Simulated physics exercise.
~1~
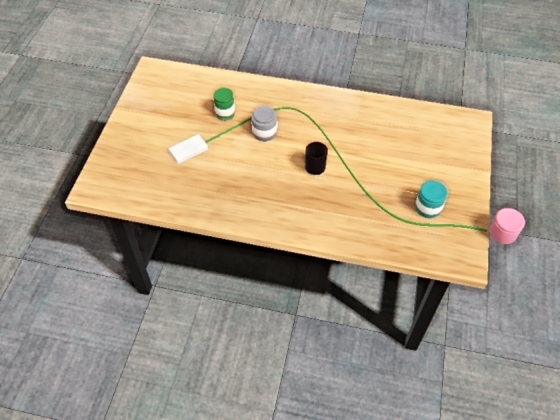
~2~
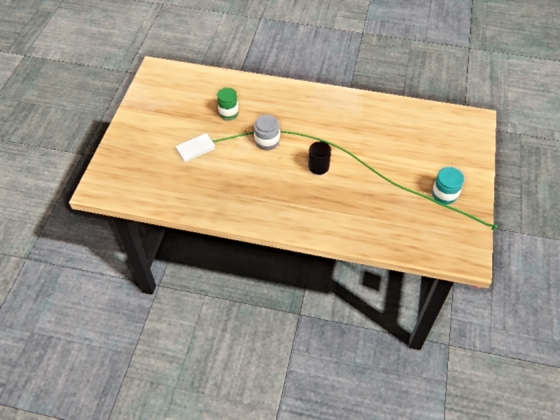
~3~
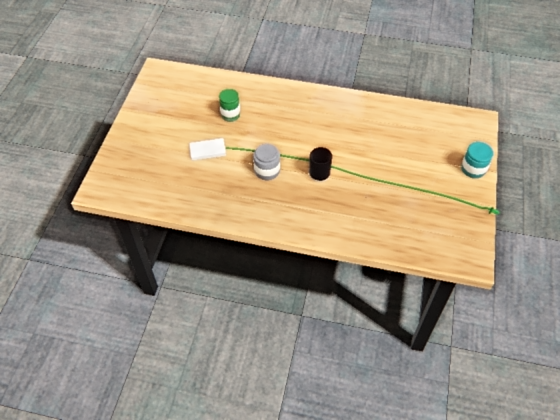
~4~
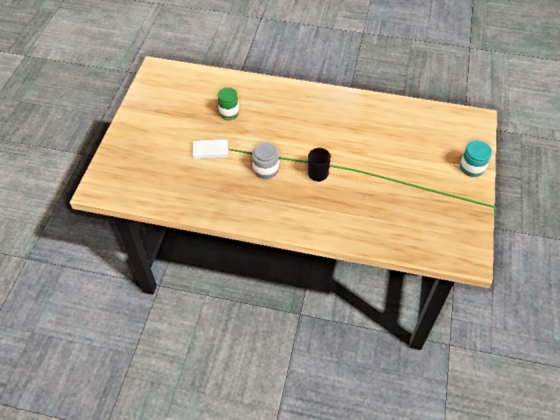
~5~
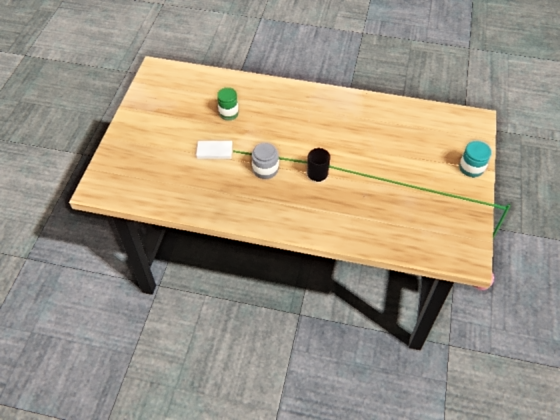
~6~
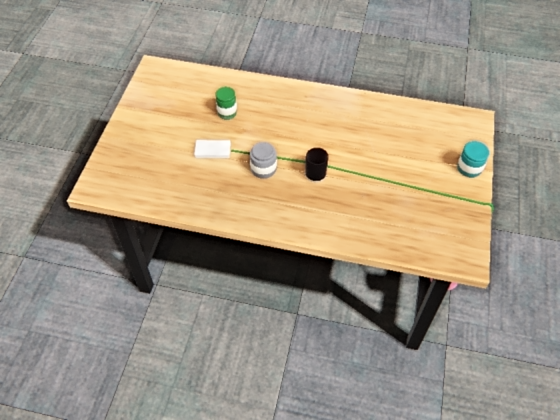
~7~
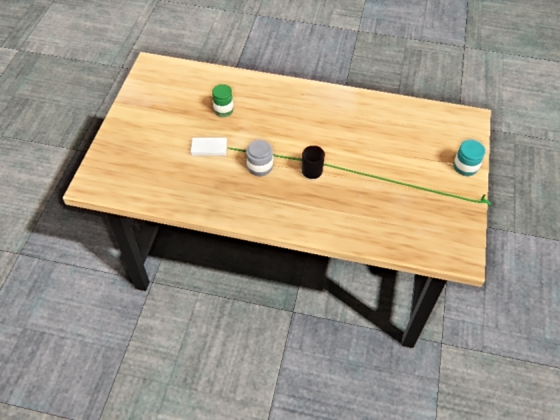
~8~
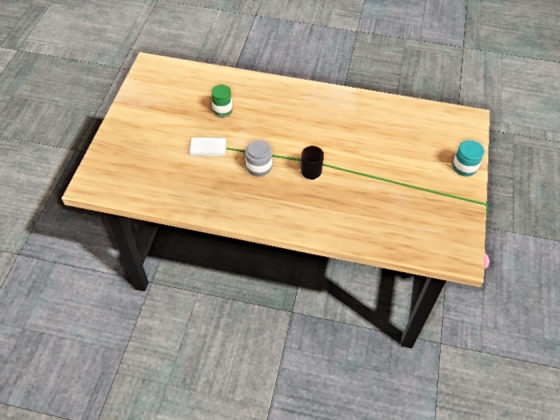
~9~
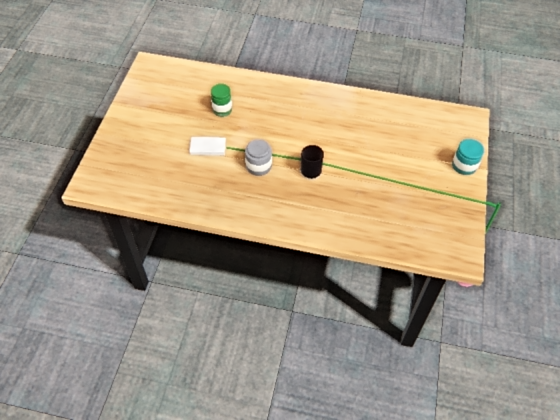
Wooden table with a pink cylinder dropping off the right edge, its green cable shifting jars and pulling taut as it dangles.
